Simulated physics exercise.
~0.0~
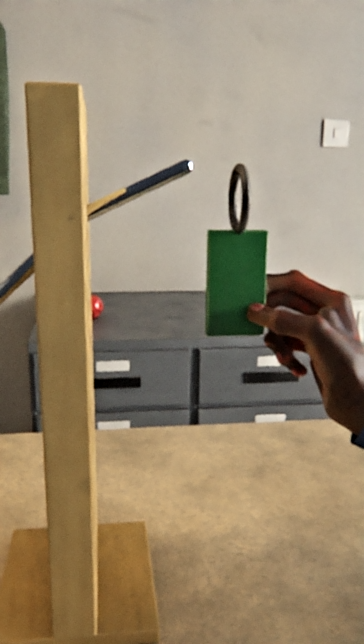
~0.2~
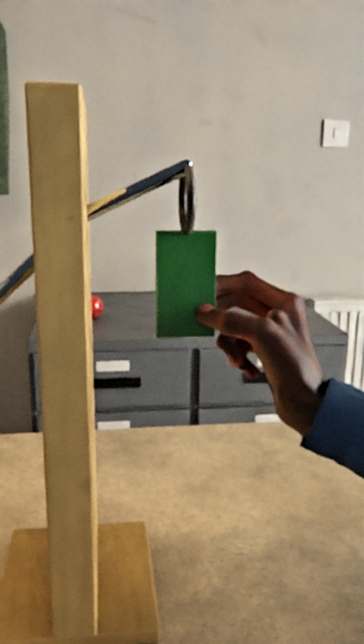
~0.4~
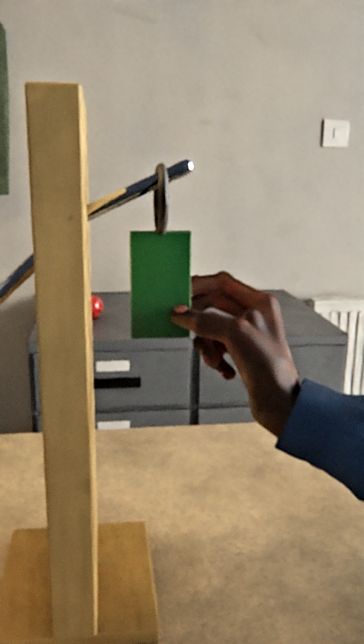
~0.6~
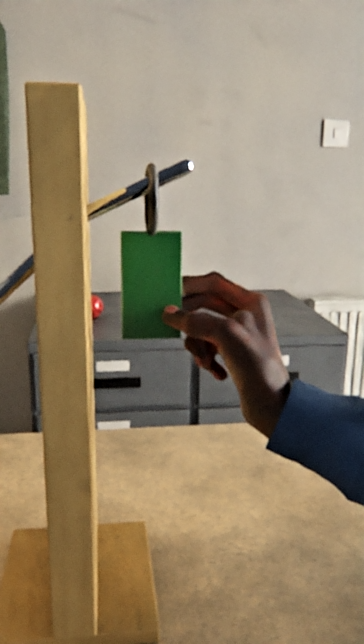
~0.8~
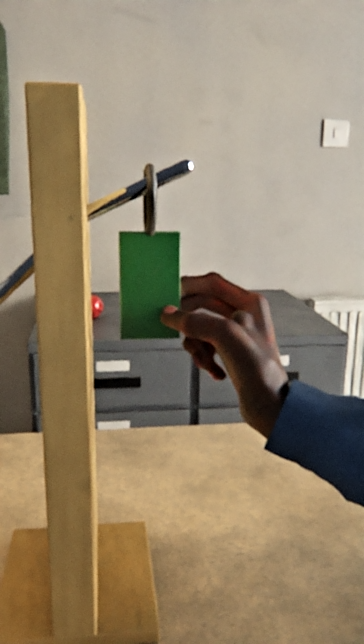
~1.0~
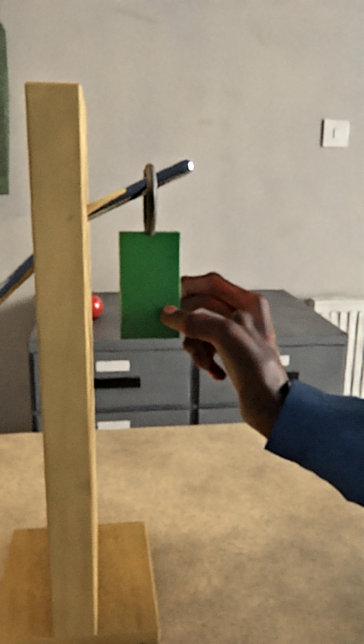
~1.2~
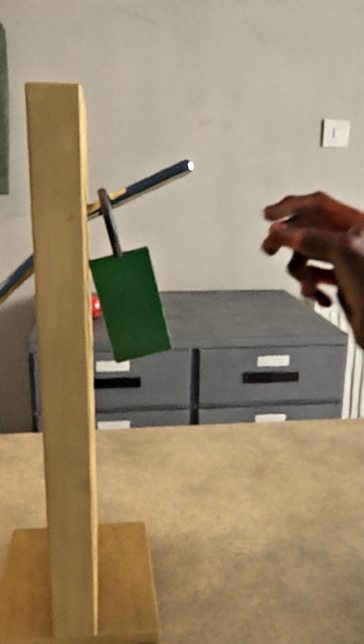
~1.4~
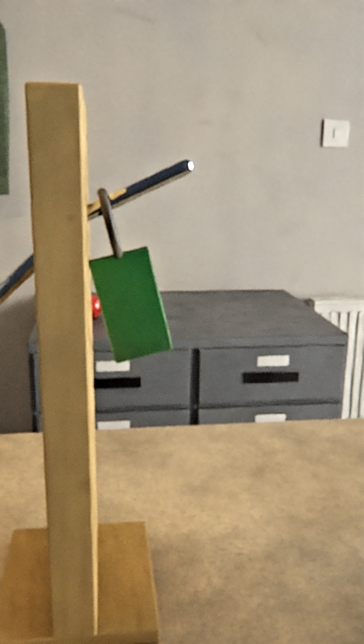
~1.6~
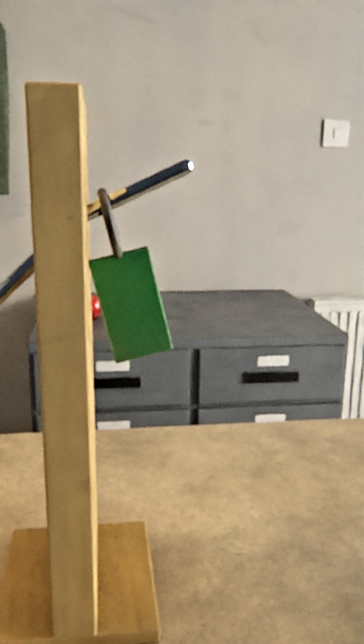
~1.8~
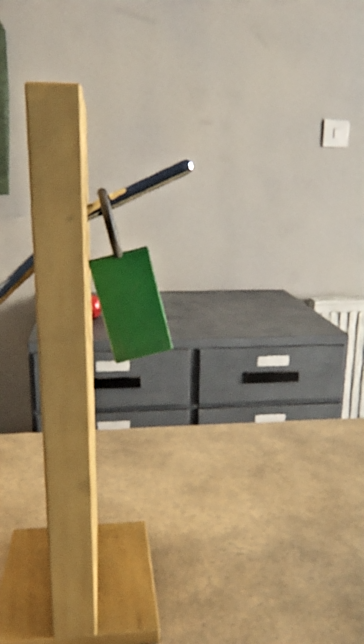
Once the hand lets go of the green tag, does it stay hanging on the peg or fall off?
The green tag stays hanging on the peg, resting at a tilt close to the post.
